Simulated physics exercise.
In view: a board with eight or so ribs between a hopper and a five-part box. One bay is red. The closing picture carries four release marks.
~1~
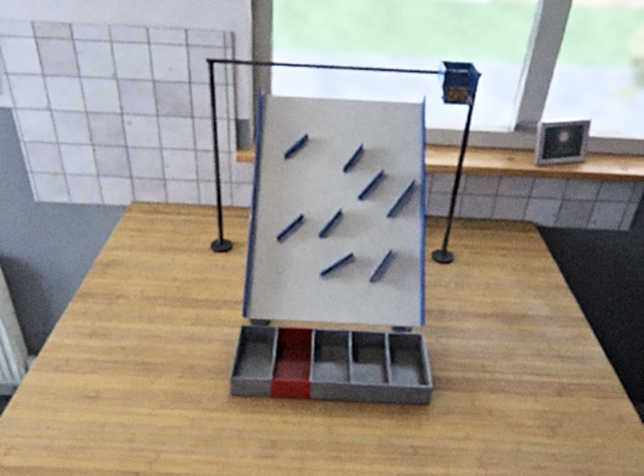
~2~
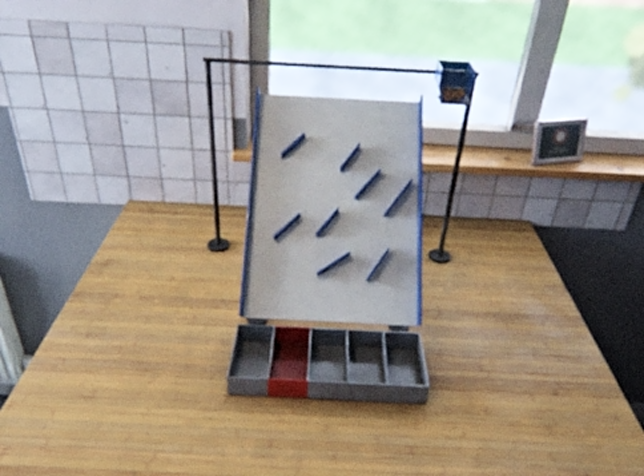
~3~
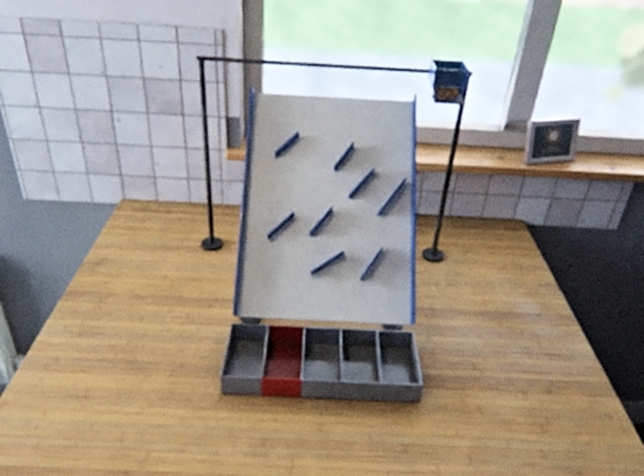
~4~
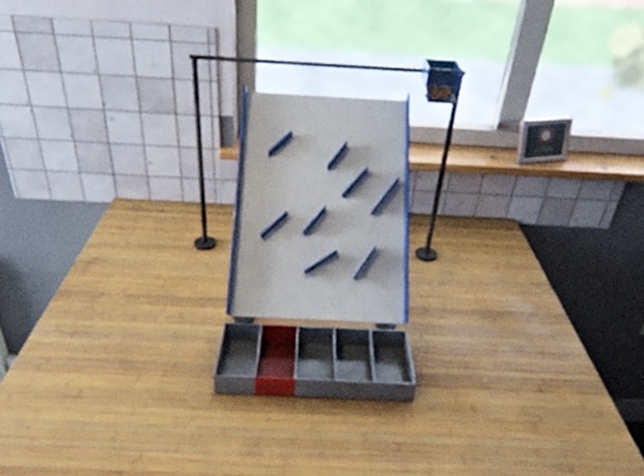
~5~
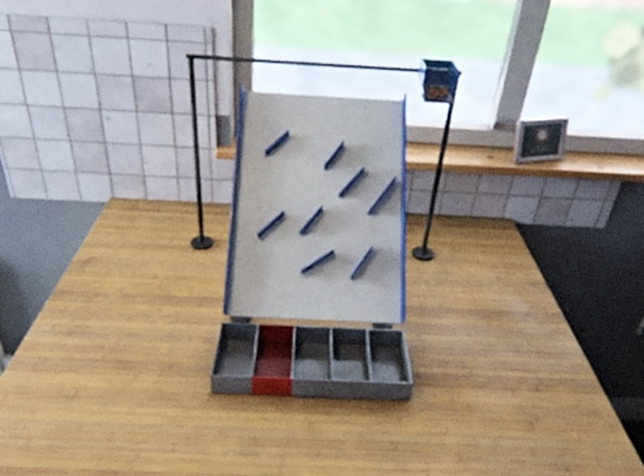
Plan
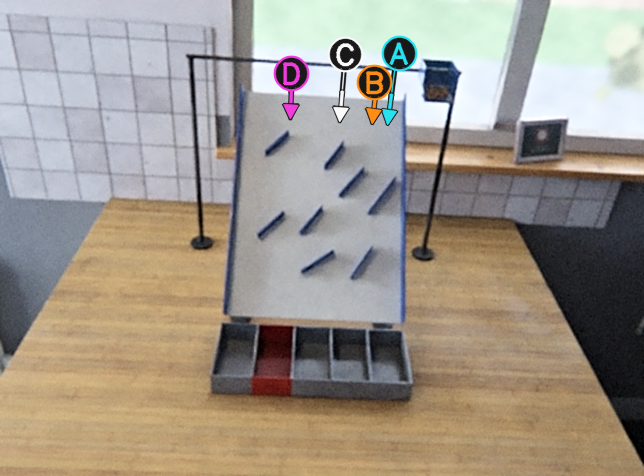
At first, a pale sloping board with slanted blue ribs stands on a wooden table, a small dark hopper at its upper right and a grey five-part box with one red bay below. The view then drifts slightly, shifting everything a little to the left, while nothing in the setup itself moves.
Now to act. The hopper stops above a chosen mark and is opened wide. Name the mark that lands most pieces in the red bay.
Take C.
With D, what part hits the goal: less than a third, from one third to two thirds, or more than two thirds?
Less than a third.
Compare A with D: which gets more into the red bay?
That is mark D.
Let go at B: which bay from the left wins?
It is the third one.
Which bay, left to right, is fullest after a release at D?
It is the first one.
On the marked copy, mark A meets the board at (388, 119); mark B meets the board at (372, 118); mark C meets the board at (340, 116); mark D meets the board at (290, 113).
Choosing A, only a few in the red bay, all but a few in other bays, a small share held on the board.
Choosing B, a small share in the red bay, the bulk in other bays, a small share outside the box.
Choosing C, close to half in the red bay, close to half in other bays.
Choosing D, close to a quarter in the red bay, the bulk in other bays, only a few outside the box.
